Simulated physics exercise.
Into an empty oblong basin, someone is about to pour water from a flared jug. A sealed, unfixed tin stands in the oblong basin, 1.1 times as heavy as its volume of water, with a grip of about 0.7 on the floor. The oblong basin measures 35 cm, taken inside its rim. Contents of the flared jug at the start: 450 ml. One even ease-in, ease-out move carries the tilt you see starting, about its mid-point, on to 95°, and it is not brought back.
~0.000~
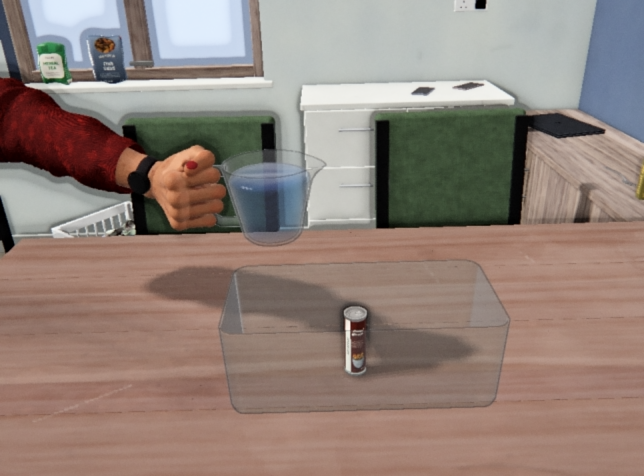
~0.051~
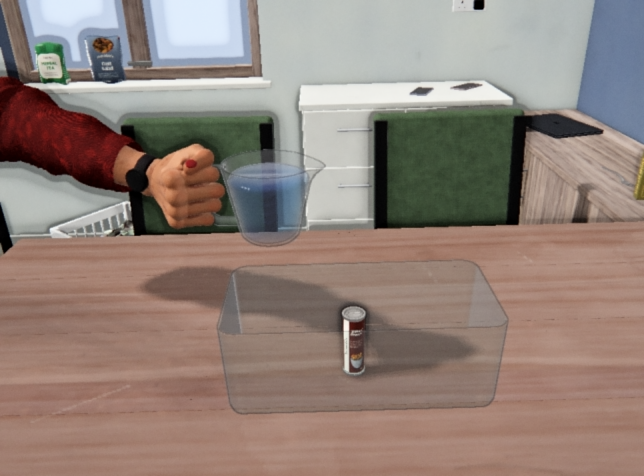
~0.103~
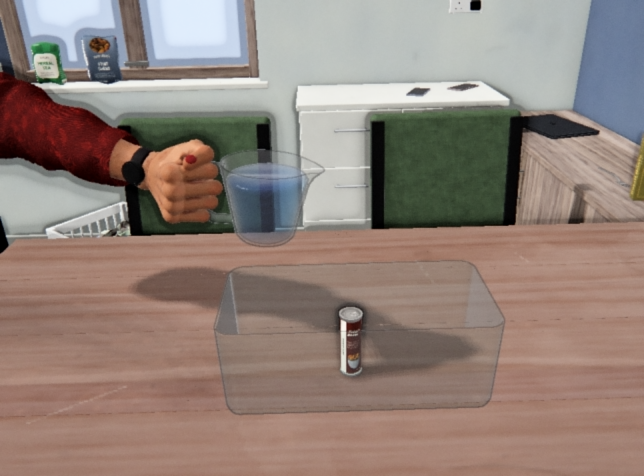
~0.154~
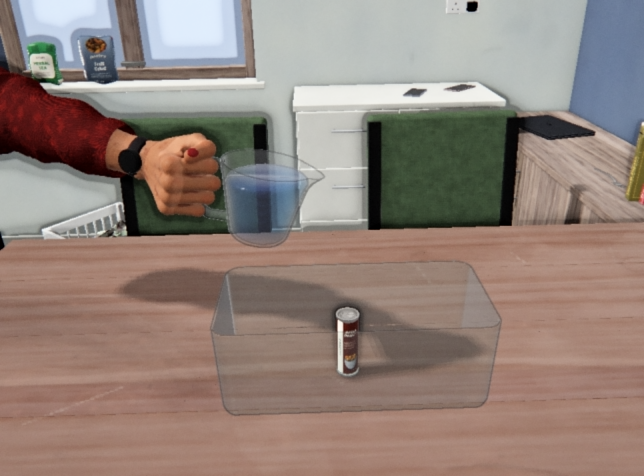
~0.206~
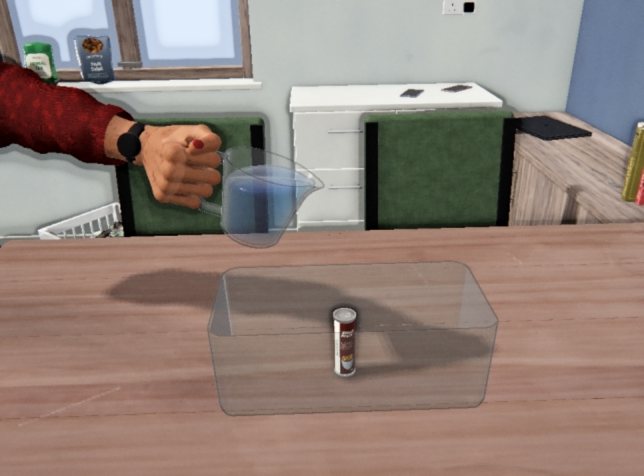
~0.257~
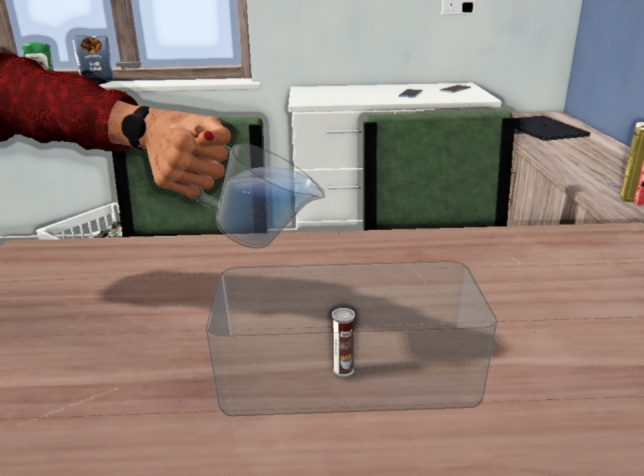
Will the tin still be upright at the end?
Looks like it can take it.
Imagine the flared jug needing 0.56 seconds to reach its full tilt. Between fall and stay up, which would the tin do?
The tin stays balanced.
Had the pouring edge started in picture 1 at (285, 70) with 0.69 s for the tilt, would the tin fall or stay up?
Result: Tin upright.
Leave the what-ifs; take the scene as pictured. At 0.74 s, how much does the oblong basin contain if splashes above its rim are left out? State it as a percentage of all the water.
About 80 %.
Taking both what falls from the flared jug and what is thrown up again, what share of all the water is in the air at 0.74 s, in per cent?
Around 12 per cent of the liquid is in flight.
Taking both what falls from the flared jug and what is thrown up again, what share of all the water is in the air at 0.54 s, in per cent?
I'd put it at about 30 percent.
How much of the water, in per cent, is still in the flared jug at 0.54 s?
I'd put it near 46 percent.
After 0.54 s the tilt is 84° and 47 per cent is still to pour; the tin stands where it began.
After 0.74 s the tilt is 95° and 9 per cent is still to pour; the tin stands where it began.
After 0.96 s the tilt is 95° and 1 per cent is still to pour; the tin stands where it began.
After 1.19 s the tilt is 95° and 0 per cent is still to pour; the tin stands where it began.
In the end the tin stands where it began.
